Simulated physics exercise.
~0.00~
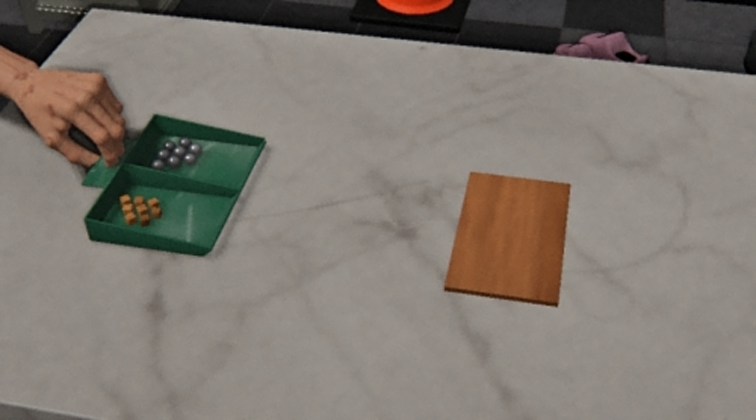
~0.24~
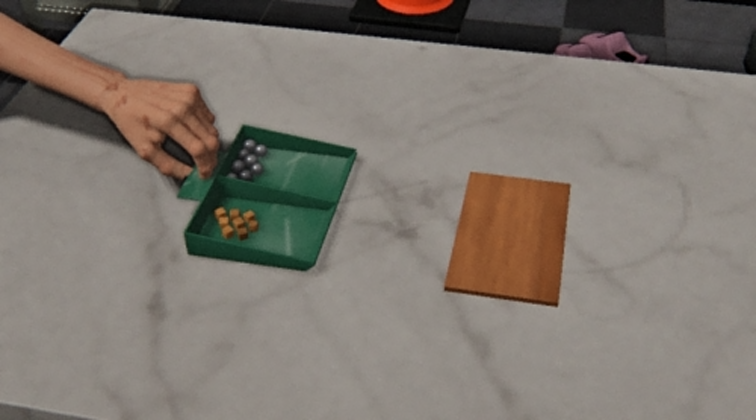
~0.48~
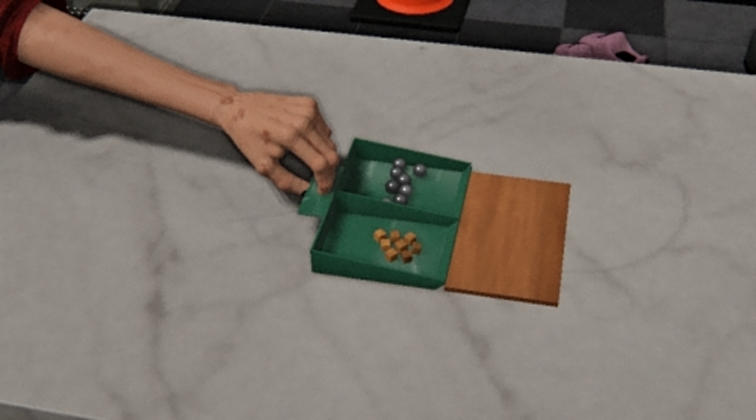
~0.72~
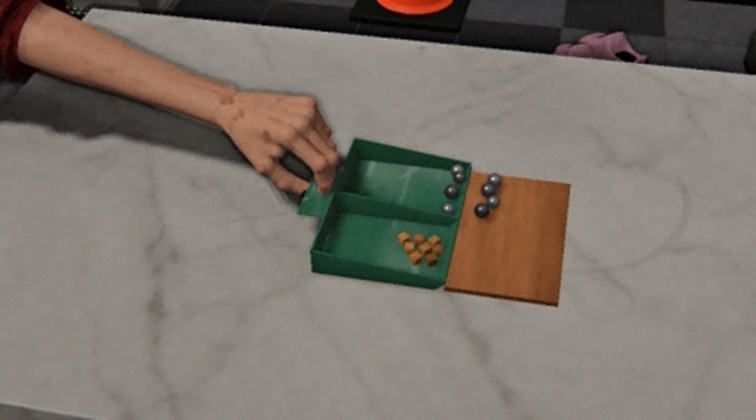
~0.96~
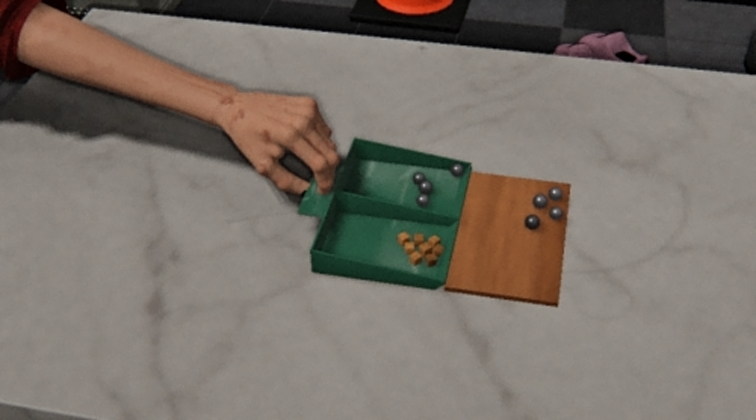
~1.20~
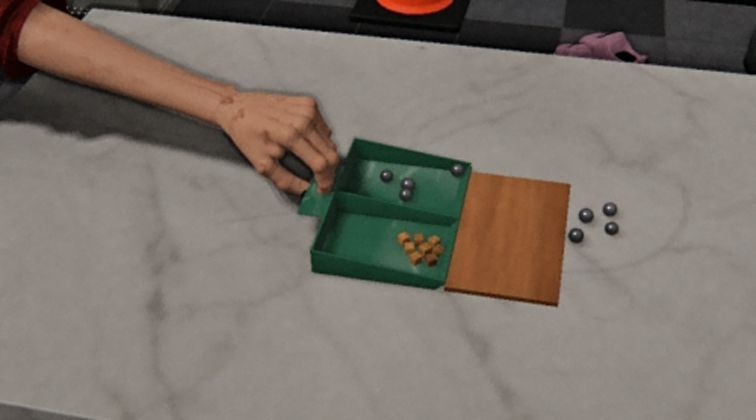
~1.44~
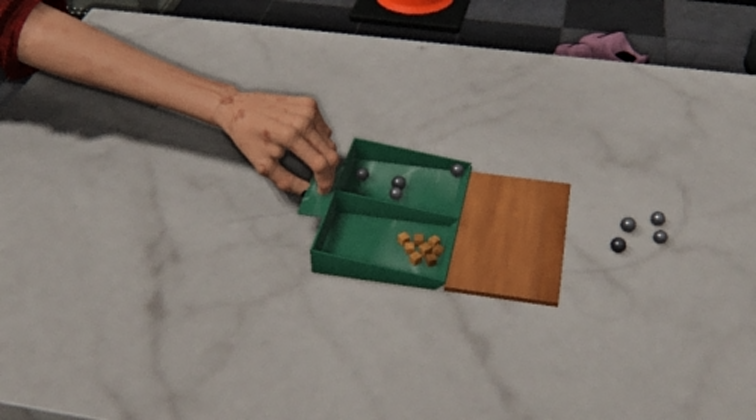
The clip shows a hand pushing a green two-compartment tray right across a marble table until it stops against a flat wooden board. The small tan cubes slide forward but stay inside, while four dark balls roll over the board onto the table and the others remain in the tray.
